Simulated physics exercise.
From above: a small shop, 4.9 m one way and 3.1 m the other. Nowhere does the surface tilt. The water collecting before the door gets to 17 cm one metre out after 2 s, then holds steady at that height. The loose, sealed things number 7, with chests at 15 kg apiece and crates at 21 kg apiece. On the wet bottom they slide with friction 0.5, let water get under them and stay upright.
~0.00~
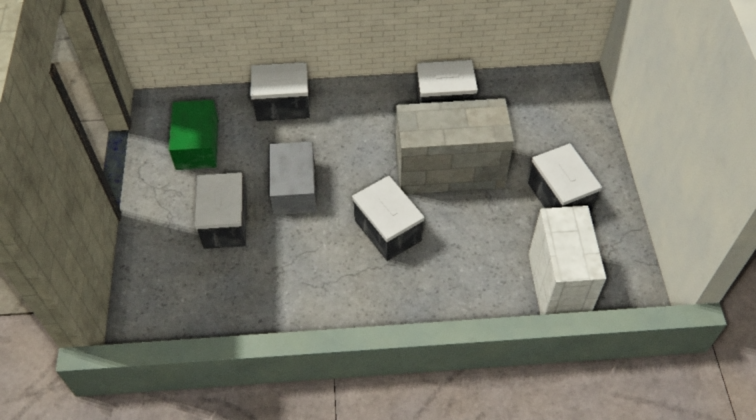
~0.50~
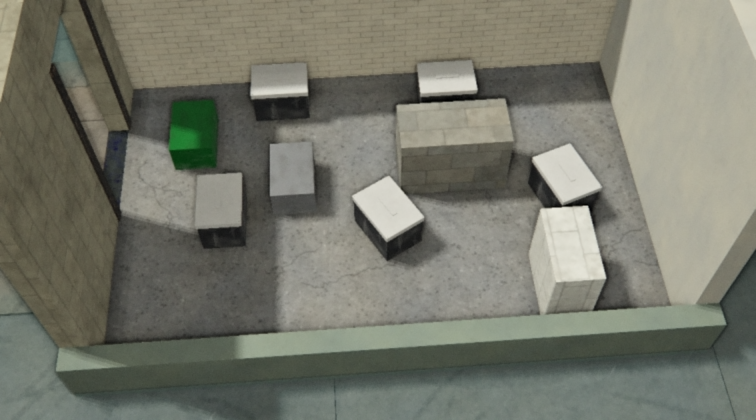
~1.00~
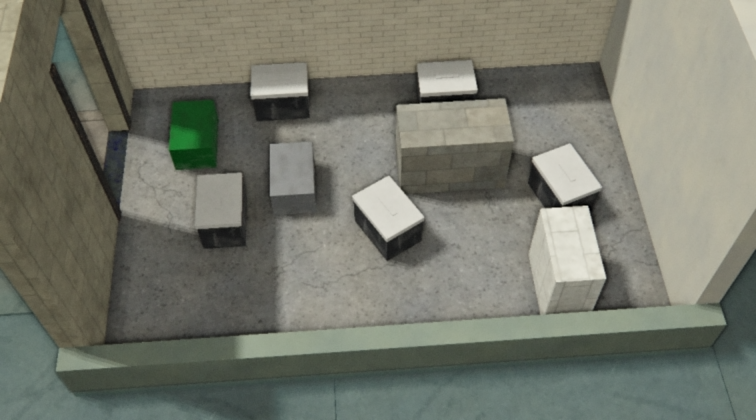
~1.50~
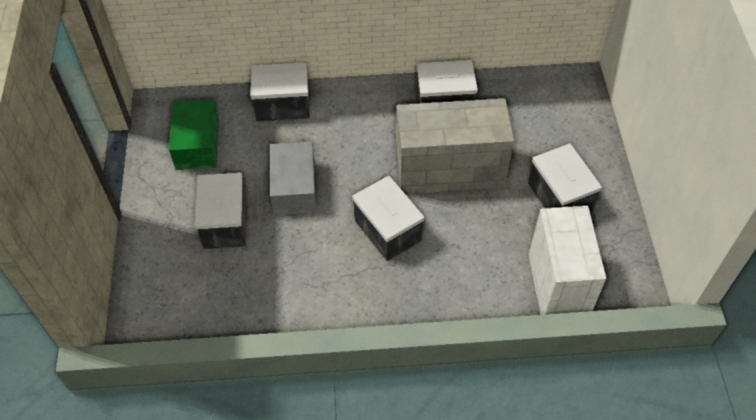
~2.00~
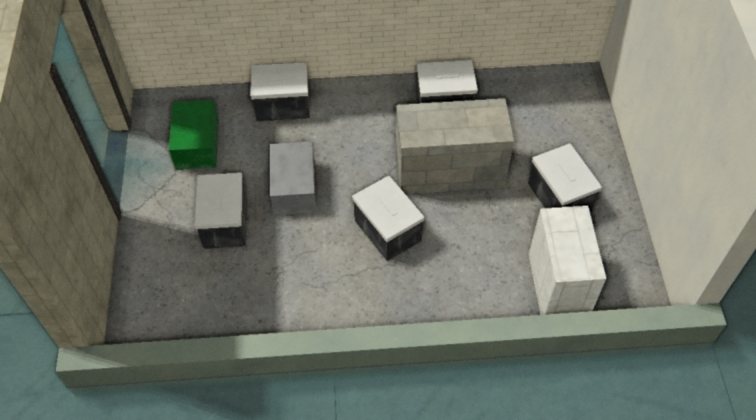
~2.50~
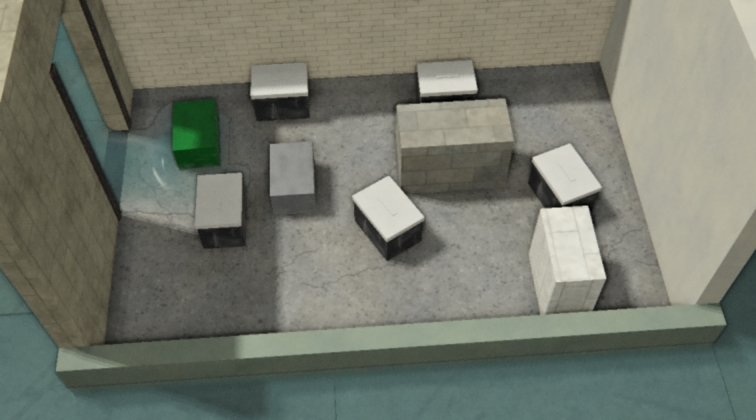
Water spreading across the ground outside a small walled shop, then seeping through the left doorway around a green crate.
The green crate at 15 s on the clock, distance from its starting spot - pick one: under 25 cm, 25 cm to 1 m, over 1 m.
Over 1 m.
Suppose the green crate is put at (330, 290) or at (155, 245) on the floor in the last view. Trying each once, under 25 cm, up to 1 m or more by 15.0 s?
Taking them in order, it keeps its spot and then it keeps its spot.
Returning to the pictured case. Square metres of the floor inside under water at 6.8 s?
Close to 11.0 m2, I'd say.
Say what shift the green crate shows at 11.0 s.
By that time, close to 250 cm.
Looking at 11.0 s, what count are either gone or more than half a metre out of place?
I count 5 of them.
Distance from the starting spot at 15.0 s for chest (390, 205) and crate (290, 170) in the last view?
Net displacement, in order: 100 cm; 200 cm.
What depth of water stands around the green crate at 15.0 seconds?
I'd put it at about 12 cm.
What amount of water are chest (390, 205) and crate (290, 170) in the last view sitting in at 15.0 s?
Depths: Near 11 cm, then near 10 cm.
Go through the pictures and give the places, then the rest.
The green crate at (192, 124) rests on the ground; 0.0 m2 under water; 0 of 7 have shifted, in the first frame.
The green crate at (192, 124), on the bottom; 0.0 m2 under water; 0 of 7 have shifted, in the second frame.
The green crate at (192, 124) rests on the ground; water covers 0.0 m2; 0 of 7 have shifted, in the third frame.
The green crate at (192, 124), on the bottom; water covers 0.0 m2; 0 of 7 have shifted, in the fourth frame.
The green crate at (192, 124) rests on the ground; 0.3 m2 under water; 0 of 7 have shifted, in the fifth frame.
The green crate at (194, 124), on the bottom; 0.9 m2 under water; 0 of 7 have shifted, in the sixth frame.
After 3.5 s the green crate is near (243, 116), 0.5 m from its start, aground; 0 afloat.
After 6.8 s the green crate is near (297, 89), 1.1 m from its start, afloat; 1 afloat.
After 11.0 s the green crate is near (470, 110), 2.7 m from its start, aground; 2 afloat.
After 15.0 s the green crate is near (586, 162), 3.7 m from its start, afloat; 7 afloat.
